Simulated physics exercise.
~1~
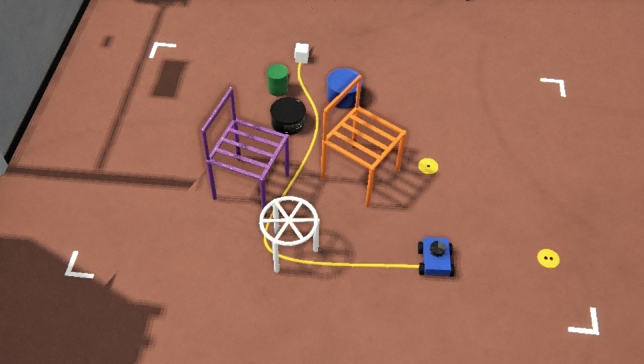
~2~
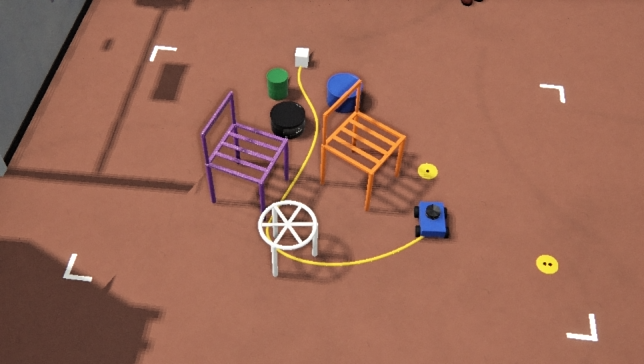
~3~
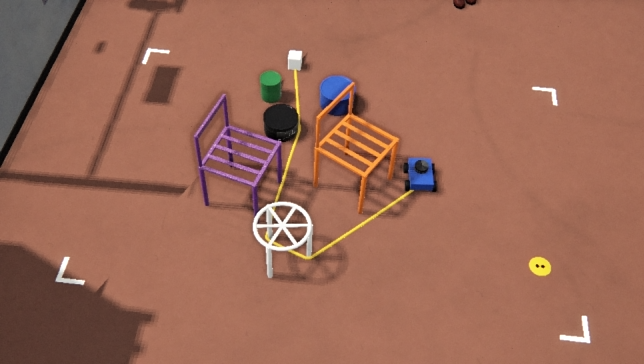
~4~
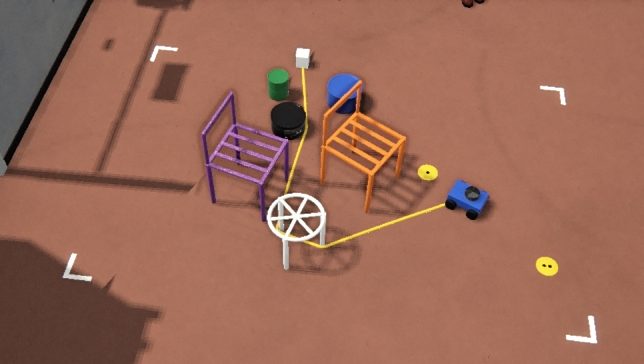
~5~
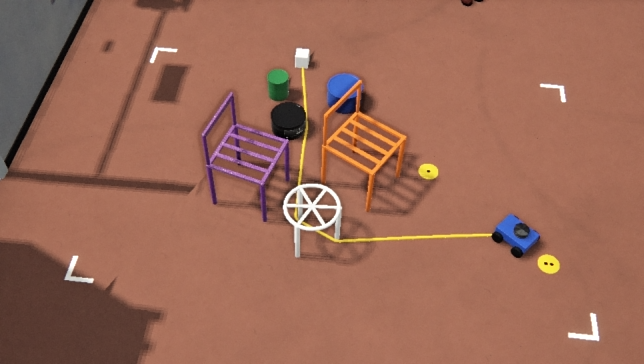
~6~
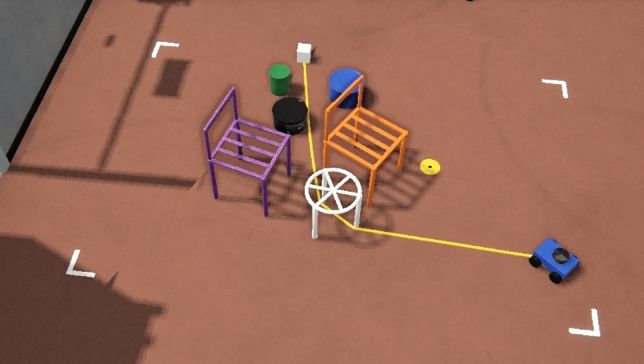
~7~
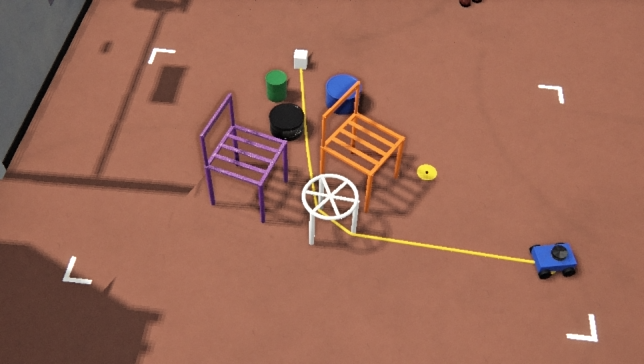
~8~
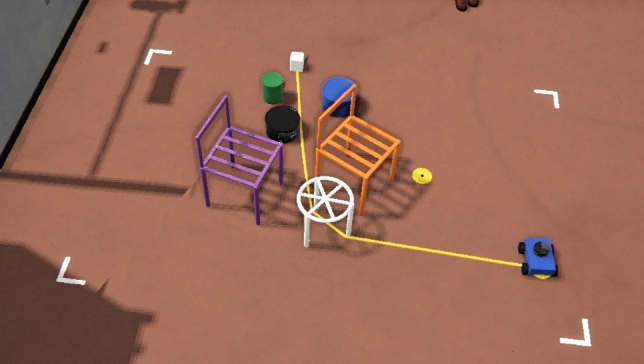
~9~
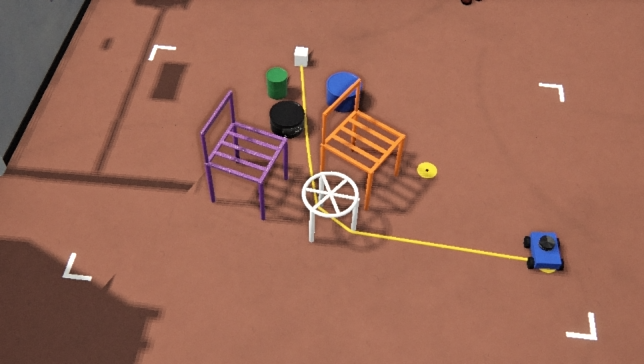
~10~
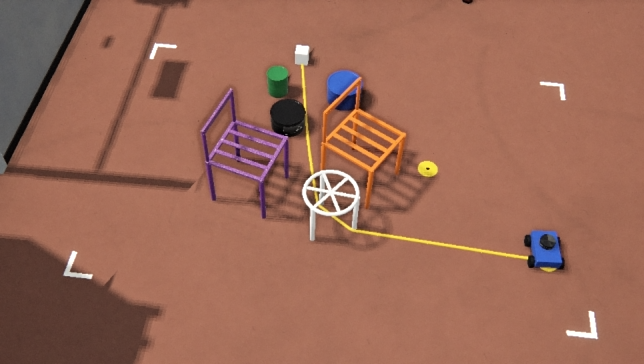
Blue cart trailing a yellow lead driving up, then right and down, dragging a white stool before stopping at a yellow mark.
